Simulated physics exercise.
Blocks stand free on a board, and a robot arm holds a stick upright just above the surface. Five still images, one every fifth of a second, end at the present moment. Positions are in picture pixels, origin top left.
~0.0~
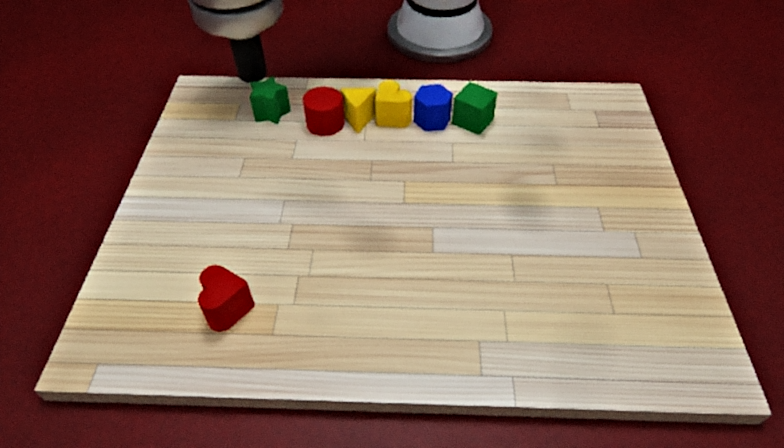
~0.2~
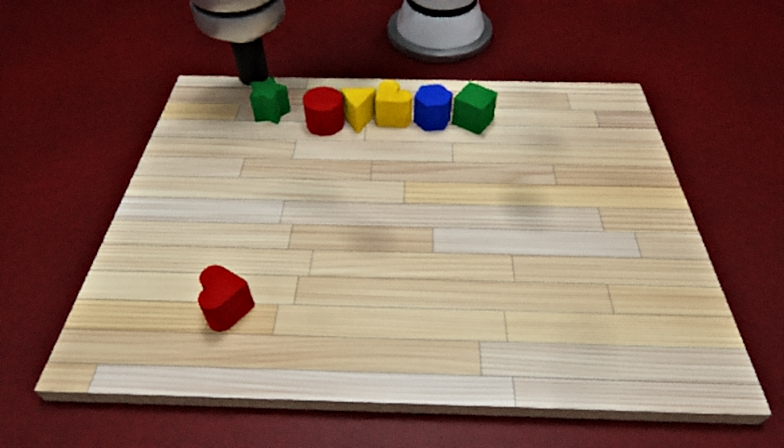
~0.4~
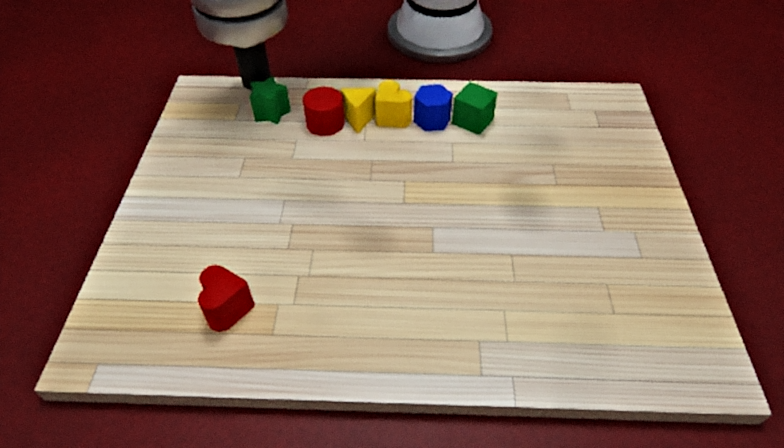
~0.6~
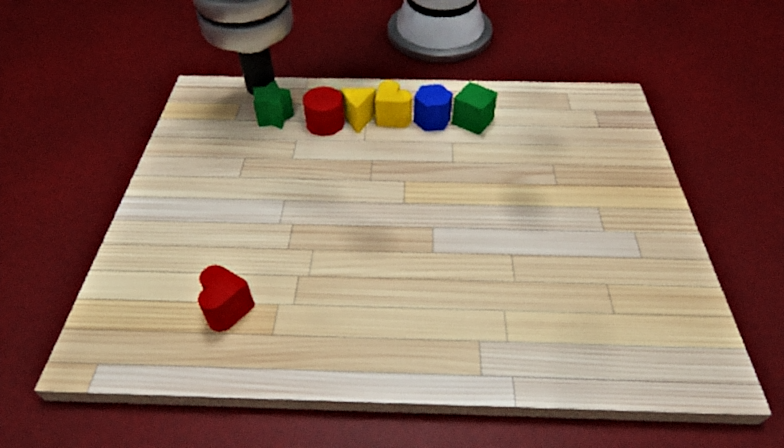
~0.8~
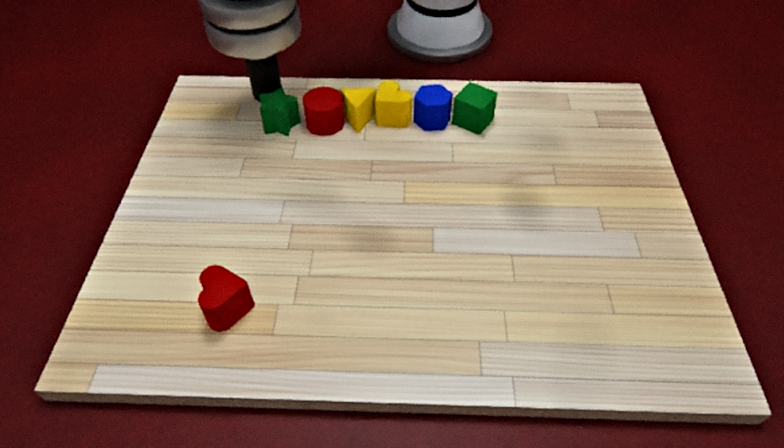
Robot arm's dark stick nudging a green star block slightly right toward a row of coloured blocks, red heart staying still.
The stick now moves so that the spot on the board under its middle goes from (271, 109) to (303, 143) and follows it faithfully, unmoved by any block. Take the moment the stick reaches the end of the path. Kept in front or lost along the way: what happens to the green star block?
Answer: Still ahead.
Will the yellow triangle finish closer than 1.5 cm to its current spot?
Yes, that is what happens.
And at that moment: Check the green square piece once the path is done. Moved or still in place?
At the end of the path, it will still be in place.
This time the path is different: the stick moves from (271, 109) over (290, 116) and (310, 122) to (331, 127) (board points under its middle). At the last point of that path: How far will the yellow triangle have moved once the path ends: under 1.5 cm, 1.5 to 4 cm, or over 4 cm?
Shift of 1.5 to 4 cm.
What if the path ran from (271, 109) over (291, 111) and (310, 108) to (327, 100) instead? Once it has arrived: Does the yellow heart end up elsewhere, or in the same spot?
It keeps its spot.
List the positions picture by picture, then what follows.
In the first picture, stick's lower end (253, 75); green star block (266, 88); red cylinder (322, 98); yellow triangle (358, 94); green square piece (476, 95).
In the second picture, stick (255, 79); blocks still.
In the third picture, stick (257, 83); blocks still.
In the fourth picture, stick (262, 89); green star block (269, 92).
In the fifth picture, stick (268, 95); green star block (276, 99); red cylinder (322, 98); yellow triangle (358, 94); green square piece (476, 95).
The first path, step by step. Halfway along, stick (284, 112); green star block (293, 117).
At the end, stick (301, 128); green star block (310, 135); red cylinder (329, 102); yellow triangle still; green square piece still.
